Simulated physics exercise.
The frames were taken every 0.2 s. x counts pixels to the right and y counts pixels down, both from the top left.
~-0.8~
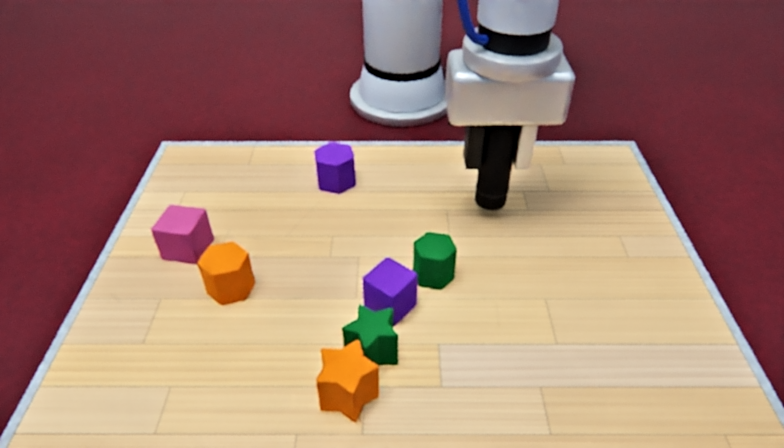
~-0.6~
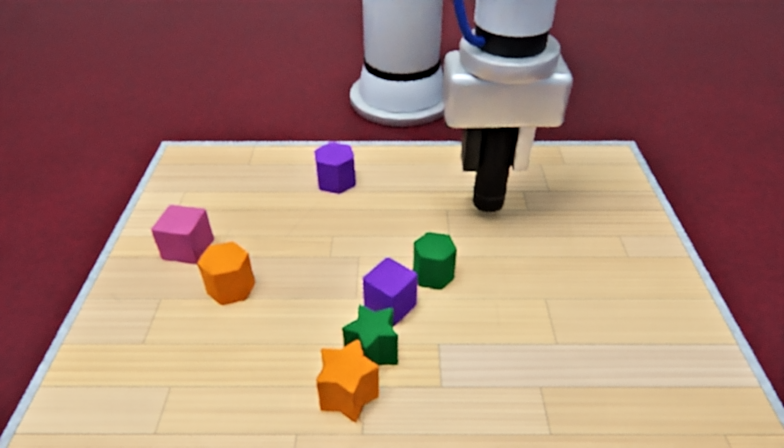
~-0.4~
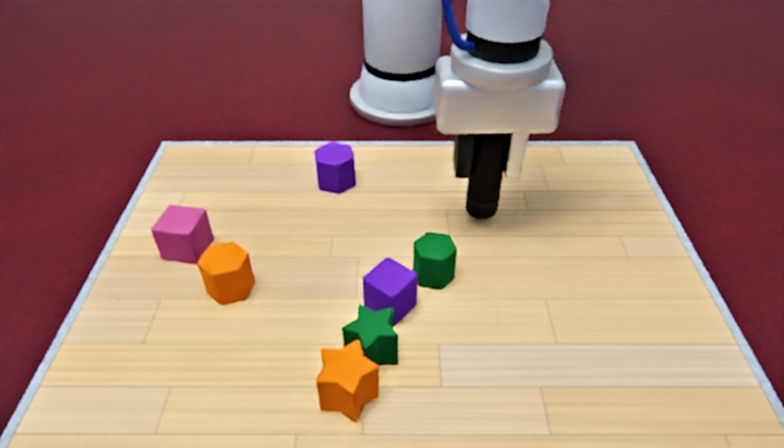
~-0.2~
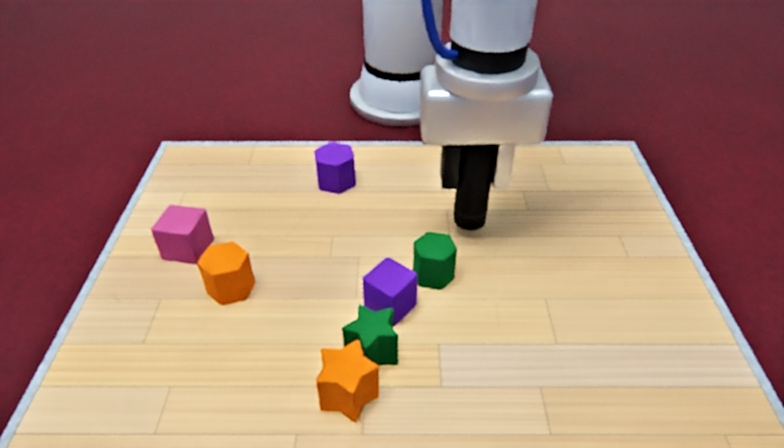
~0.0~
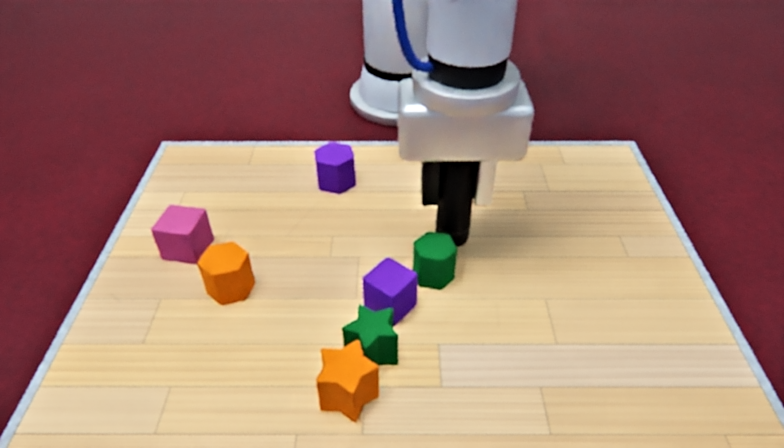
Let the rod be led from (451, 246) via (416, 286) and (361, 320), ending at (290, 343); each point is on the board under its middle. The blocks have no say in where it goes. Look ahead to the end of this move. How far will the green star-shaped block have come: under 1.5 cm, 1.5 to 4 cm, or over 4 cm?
That block covers short of 1.5 cm.
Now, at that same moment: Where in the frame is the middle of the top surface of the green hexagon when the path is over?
Its top face will be centred at roughly (406, 305).
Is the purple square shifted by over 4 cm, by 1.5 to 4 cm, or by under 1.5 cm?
Long: Over 4 cm.
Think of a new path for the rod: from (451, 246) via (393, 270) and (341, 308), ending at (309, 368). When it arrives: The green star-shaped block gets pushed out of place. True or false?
The statement is incorrect.
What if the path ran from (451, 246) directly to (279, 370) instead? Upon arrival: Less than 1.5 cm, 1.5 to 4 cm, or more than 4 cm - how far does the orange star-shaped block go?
It travels between 1.5 and 4 cm.
What follows on the original path. One third of the way, rod at (415, 278); green star-shaped block at (369, 326), turned 15° anticlockwise; purple square at (369, 290), turned 35° clockwise; green hexagon at (412, 285).
Two thirds of the way, rod at (360, 311); green star-shaped block at (366, 329), turned 35° anticlockwise; purple square at (320, 305), turned 30° clockwise; green hexagon at (406, 305), turned 45° anticlockwise.
At the end, rod at (288, 334); orange star-shaped block in place; green star-shaped block at (366, 329), turned 35° anticlockwise; purple square at (245, 335); green hexagon at (406, 305), turned 45° anticlockwise.
